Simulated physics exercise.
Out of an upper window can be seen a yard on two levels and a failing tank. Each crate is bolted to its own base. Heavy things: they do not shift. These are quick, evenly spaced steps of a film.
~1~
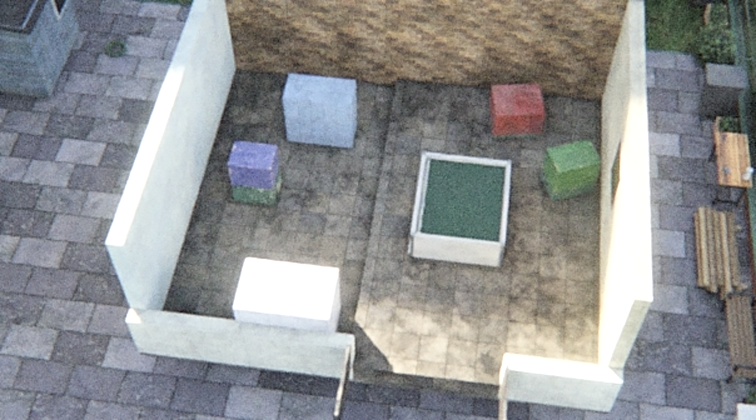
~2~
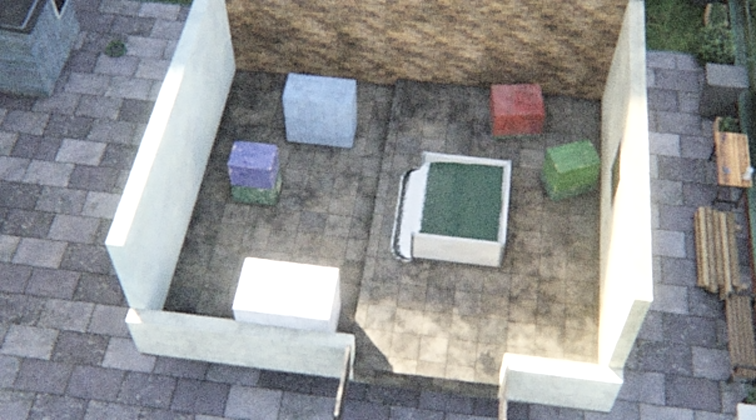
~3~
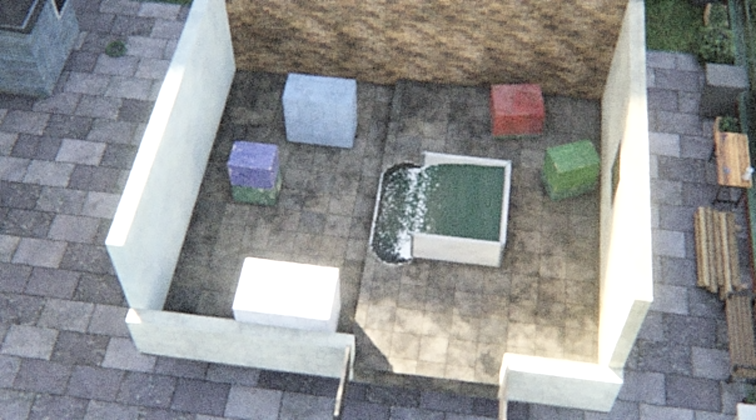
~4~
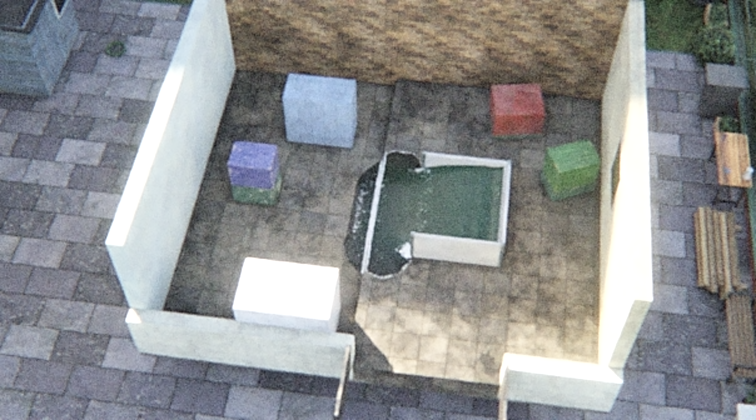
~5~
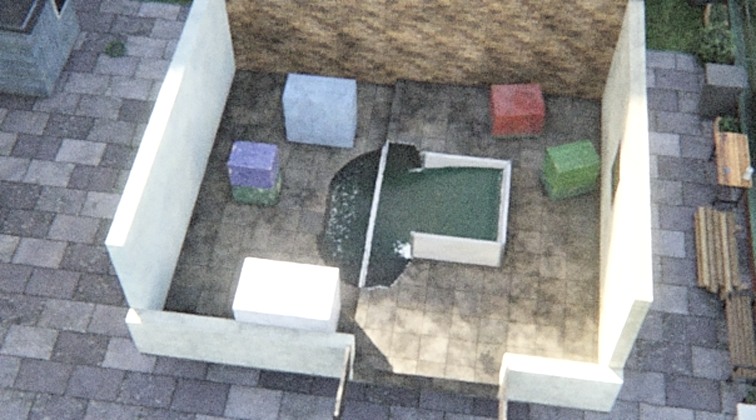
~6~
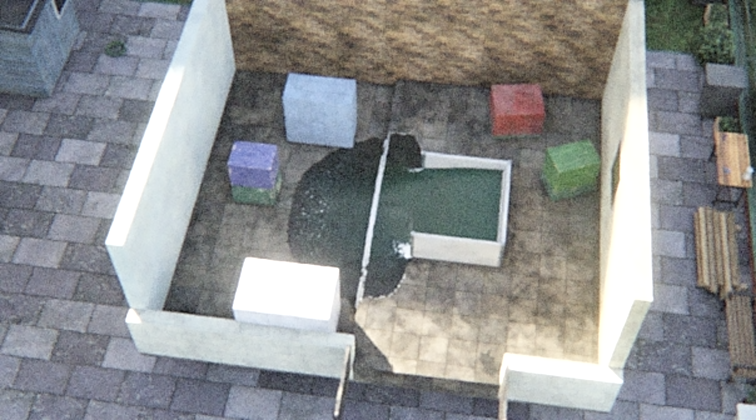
Dark green water poured out of the left side of a white-walled tank in a walled yard, then spread left across the paving in a widening rounded pool while the coloured blocks stayed still.
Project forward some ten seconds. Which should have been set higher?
The red crate is not flooded, the green crate is not flooded, the blue crate is not flooded.
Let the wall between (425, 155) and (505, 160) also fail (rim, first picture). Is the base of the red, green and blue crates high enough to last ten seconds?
In that case the red crate is flooded, the green crate is never flooded and the blue crate is never flooded.
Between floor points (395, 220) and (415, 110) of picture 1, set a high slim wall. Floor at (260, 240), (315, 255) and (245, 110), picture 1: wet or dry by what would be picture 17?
Outcome by spot, in order - watered, watered, unwatered.
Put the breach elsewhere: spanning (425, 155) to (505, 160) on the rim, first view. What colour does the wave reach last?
It's the blue one.
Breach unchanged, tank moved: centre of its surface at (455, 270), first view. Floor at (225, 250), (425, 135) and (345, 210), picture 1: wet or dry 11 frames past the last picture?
As listed: Covered, clear, under water.
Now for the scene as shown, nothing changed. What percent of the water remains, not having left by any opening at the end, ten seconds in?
Estimate: Some 100 %.
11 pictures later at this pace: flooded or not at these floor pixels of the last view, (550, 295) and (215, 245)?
Taking the two points in turn, the first is spared and the second is waterlogged.
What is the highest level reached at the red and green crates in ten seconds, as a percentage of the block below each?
Peak levels: Approx. 0 % then 0 %.
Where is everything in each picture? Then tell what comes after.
The first picture shows the tank at (462, 200) is whole and still.
In the second picture, water pours out at (420, 207) and has run to (413, 173).
In the third picture, water pours out at (420, 209) and has run to (386, 258).
In the fourth picture, water pours out at (420, 209) and has run to (366, 265).
In the fifth picture, the front is at (326, 255), out from the gap at (419, 209).
In the sixth picture, the front is at (296, 248), out from the gap at (419, 210).
A moment on, water covers 30 % of the floor; the red crate not reached, the green crate not reached, the blue crate water round its plinth.
Next, water covers 40 % of the floor; the red crate not reached, the green crate not reached, the blue crate water round its plinth.
Then, water covers 45 % of the floor; the red crate not reached, the green crate not reached, the blue crate water round its plinth.
Later, water covers 50 % of the floor; the red crate not reached, the green crate not reached, the blue crate water round its plinth.
In the end, water covers 45 % of the floor; the red crate stayed above the water, the green crate stayed above the water, the blue crate stayed above the water.
